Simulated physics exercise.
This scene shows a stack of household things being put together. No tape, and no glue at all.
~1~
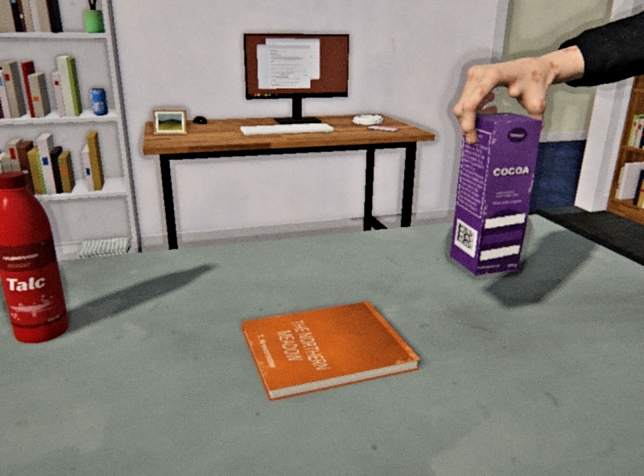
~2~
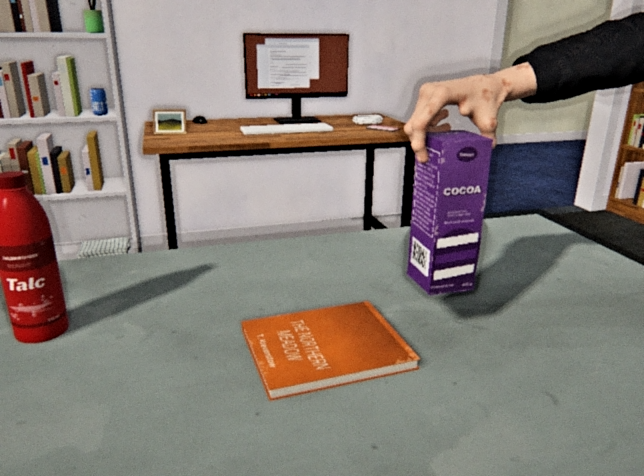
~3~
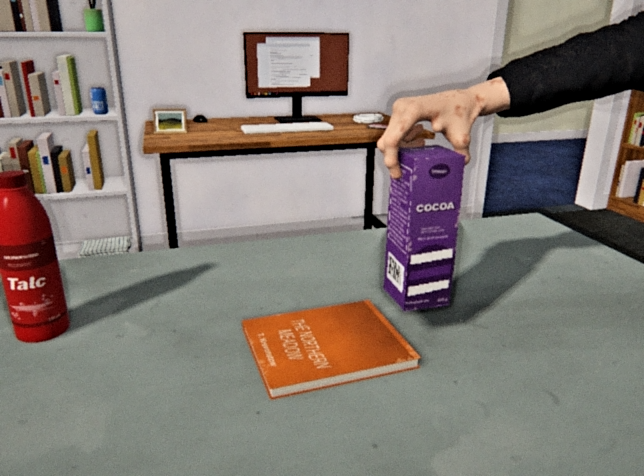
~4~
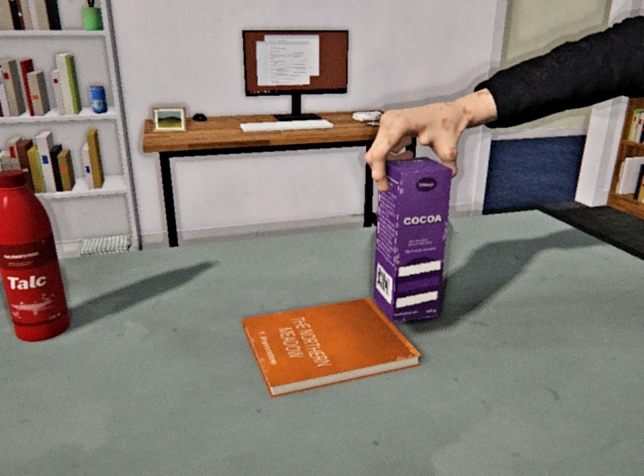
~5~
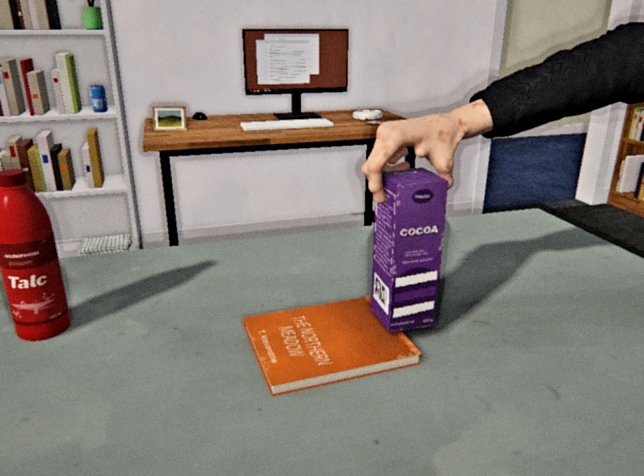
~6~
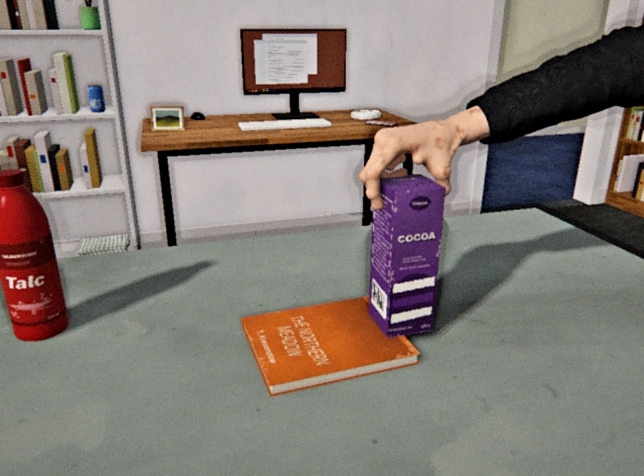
A hand in a dark sleeve reaches in from the right over a grey-green table, seen from slightly above, with a desk, monitor and bookshelves against the wall behind. The hand grips a purple cocoa carton at the right, while an orange book lies near the centre and a red talc bottle stands at the left. The hand moves the carton leftward and nearer, slowing beside the book's right edge, still holding it, while the camera stays almost still.
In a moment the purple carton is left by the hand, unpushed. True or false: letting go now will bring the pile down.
True.
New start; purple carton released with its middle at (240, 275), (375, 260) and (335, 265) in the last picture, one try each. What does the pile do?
Well, in the first case it tumbles down, in the second it stays steady, and in the third it stays steady.
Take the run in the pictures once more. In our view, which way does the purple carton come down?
It goes rightward.
Then, 0.50 s past the last view, purple carton rocked 49° from its first pose near (460, 266).
Then, 0.60 s past the last view, purple carton now fallen.
Then, 1.20 s past the last view, nothing new.
Finally, fallen, purple carton; the other 2 still in place. Final places as the last picture's camera would see them, purple carton near (526, 291). The pile comes apart.
